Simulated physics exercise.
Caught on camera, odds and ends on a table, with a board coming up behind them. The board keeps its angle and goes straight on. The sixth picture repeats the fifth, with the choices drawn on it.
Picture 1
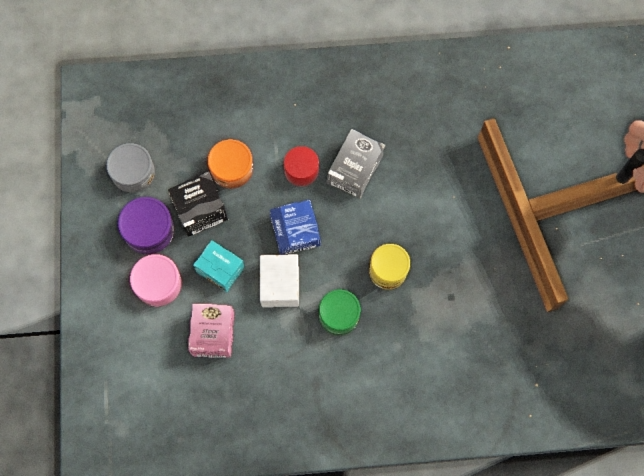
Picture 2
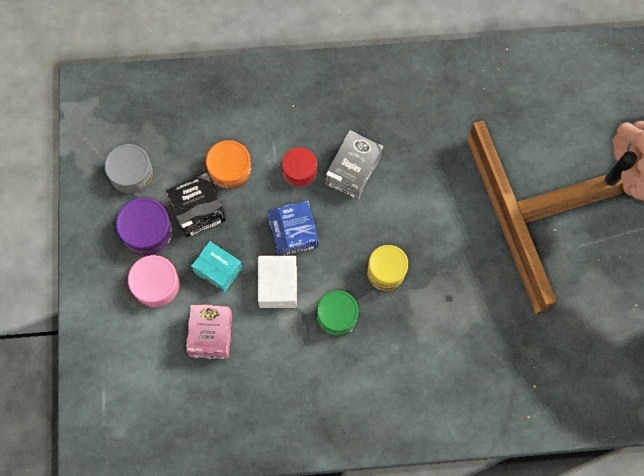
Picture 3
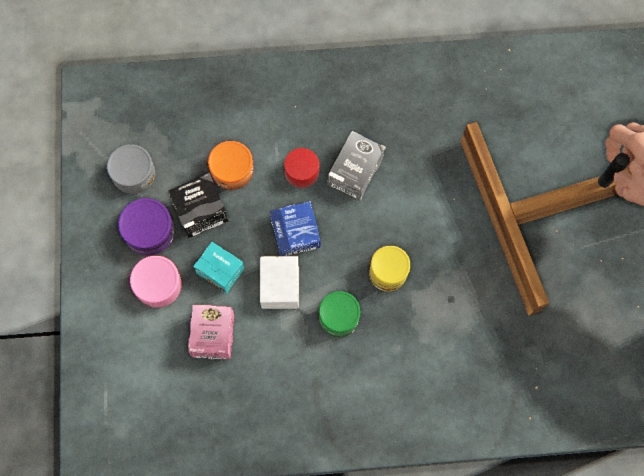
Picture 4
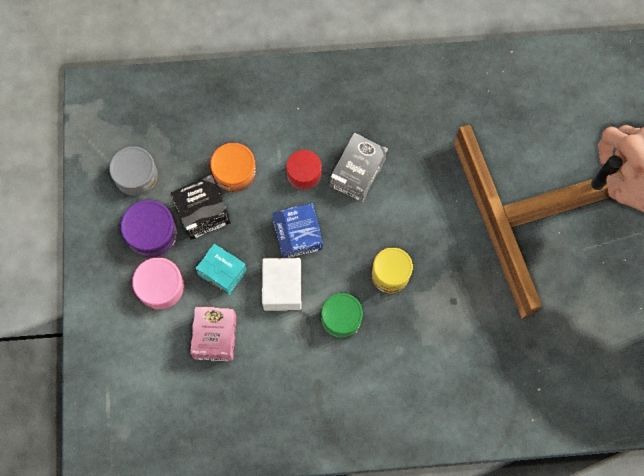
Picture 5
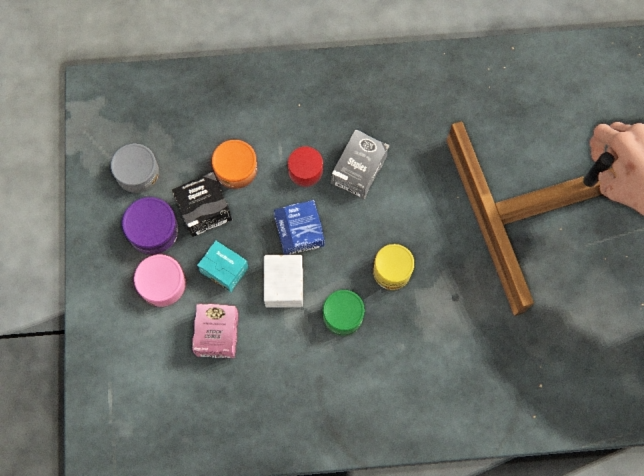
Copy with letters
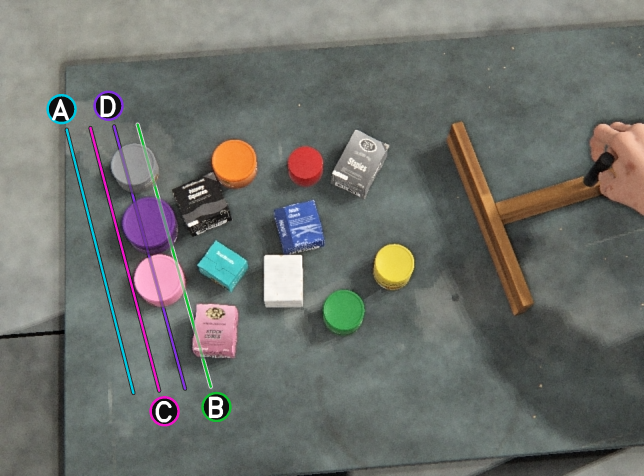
On a dark, scuffed tabletop, a dozen small round tubs and boxes in many colours sit clustered toward the left. From the right, a hand gripping a T-shaped wooden board eases it a short way left across the surface, while the clustered items stay in place, untouched.
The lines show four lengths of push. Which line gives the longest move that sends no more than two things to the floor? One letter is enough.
As far as mark D.
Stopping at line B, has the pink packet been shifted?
Yes.
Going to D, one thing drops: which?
The purple tub goes over.
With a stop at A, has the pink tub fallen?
By then, yes.
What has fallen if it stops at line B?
The purple tub.
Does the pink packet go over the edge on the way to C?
By then, no.
On the marked copy, A at (98, 256); B at (172, 250); C at (123, 254); D at (148, 252).
Following D. Soon after the start, board (368, 220); red pot (281, 171); grey box (322, 179).
Later, board (243, 230); purple tub (88, 249); black packet (133, 227).
In the end, board (146, 237); purple tub over the edge; black packet (62, 244); one fallen.
As for the rest, A drops five; B is within the limit but short; C drops three.
